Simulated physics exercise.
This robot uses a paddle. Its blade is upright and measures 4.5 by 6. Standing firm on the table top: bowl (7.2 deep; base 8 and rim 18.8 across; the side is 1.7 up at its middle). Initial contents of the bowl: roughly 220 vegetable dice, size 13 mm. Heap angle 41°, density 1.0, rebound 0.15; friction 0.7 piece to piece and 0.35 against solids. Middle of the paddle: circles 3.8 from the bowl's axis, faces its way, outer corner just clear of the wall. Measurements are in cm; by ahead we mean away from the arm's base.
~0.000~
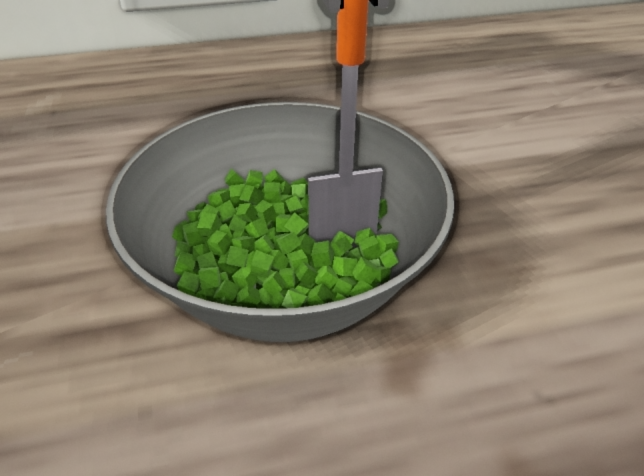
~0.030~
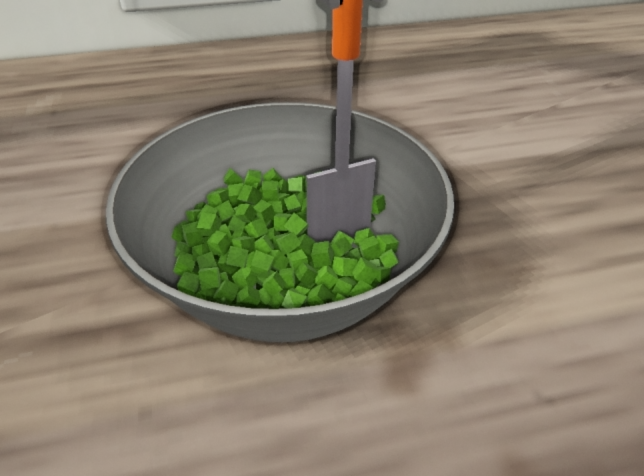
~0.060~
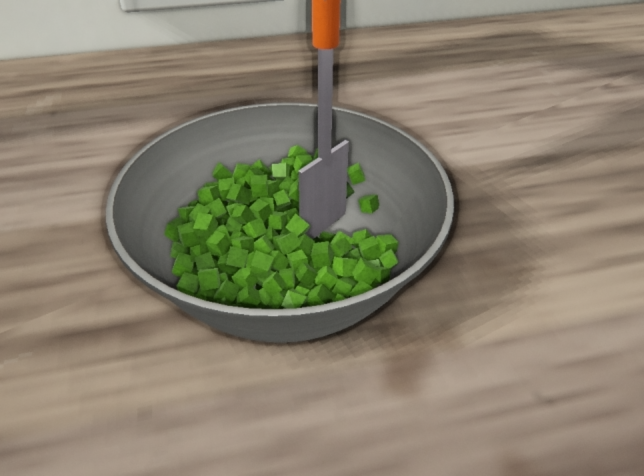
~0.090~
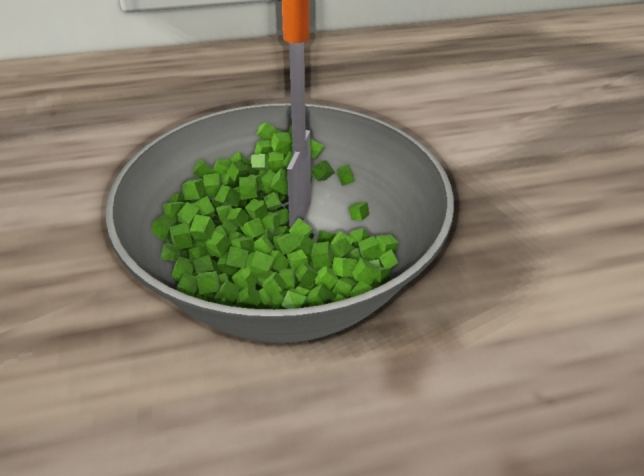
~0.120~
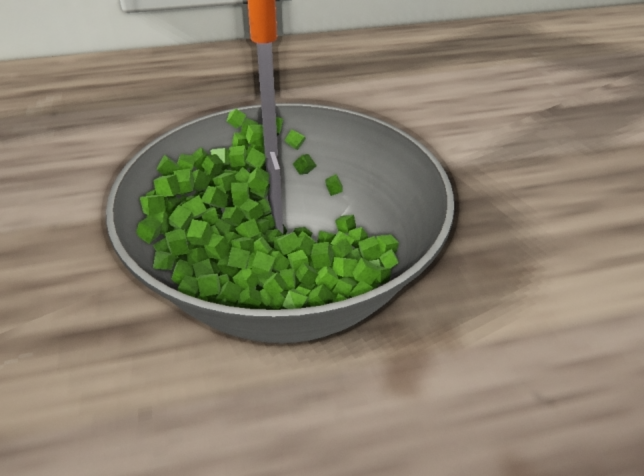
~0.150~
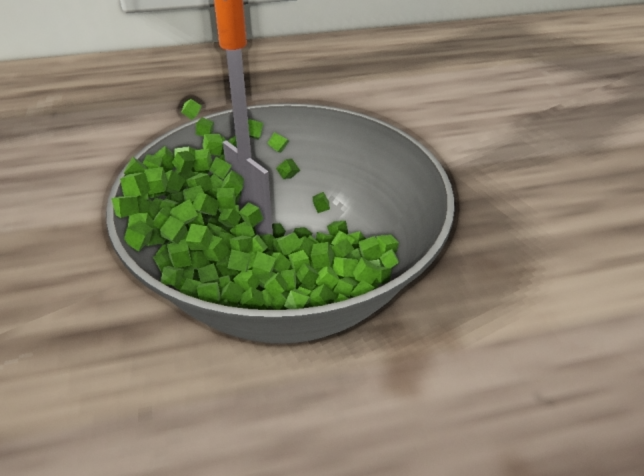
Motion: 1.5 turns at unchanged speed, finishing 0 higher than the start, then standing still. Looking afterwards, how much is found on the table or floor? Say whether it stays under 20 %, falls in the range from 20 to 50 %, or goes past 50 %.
The share falls from 20 to 50 %.
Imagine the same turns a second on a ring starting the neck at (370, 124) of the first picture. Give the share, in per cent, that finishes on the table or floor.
Roughly 30 per cent.
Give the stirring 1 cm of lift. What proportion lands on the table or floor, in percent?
30 %.
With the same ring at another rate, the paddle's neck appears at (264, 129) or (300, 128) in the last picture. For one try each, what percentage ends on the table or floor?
Roughly 20 per cent on the first try and 10 per cent on the second.
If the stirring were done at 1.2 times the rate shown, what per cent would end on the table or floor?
I'd put it near 40 %.
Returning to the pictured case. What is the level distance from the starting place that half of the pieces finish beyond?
Reading: Around 10 cm.
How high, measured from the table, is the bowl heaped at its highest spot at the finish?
About 7.0 cm.
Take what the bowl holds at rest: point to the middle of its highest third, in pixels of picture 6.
Estimated centre: (219, 294).
By 0.33 s, 279° round, highest piece 10 above the table; 187 in the bowl, 9 on the table or floor, 20 in flight or on the tool.
By 0.51 s, 81° round, highest piece 9 above the table; 162 in the bowl, 46 on the table or floor, 8 in flight or on the tool.
By 0.80 s, 180° round, highest piece 7 above the table; 150 in the bowl, 66 on the table or floor.
By 1.50 s, 180° round, highest piece 7 above the table; 150 in the bowl, 66 on the table or floor.
Final count, 150 in the bowl, 66 on the table or floor. That is 31 % on the table or floor.
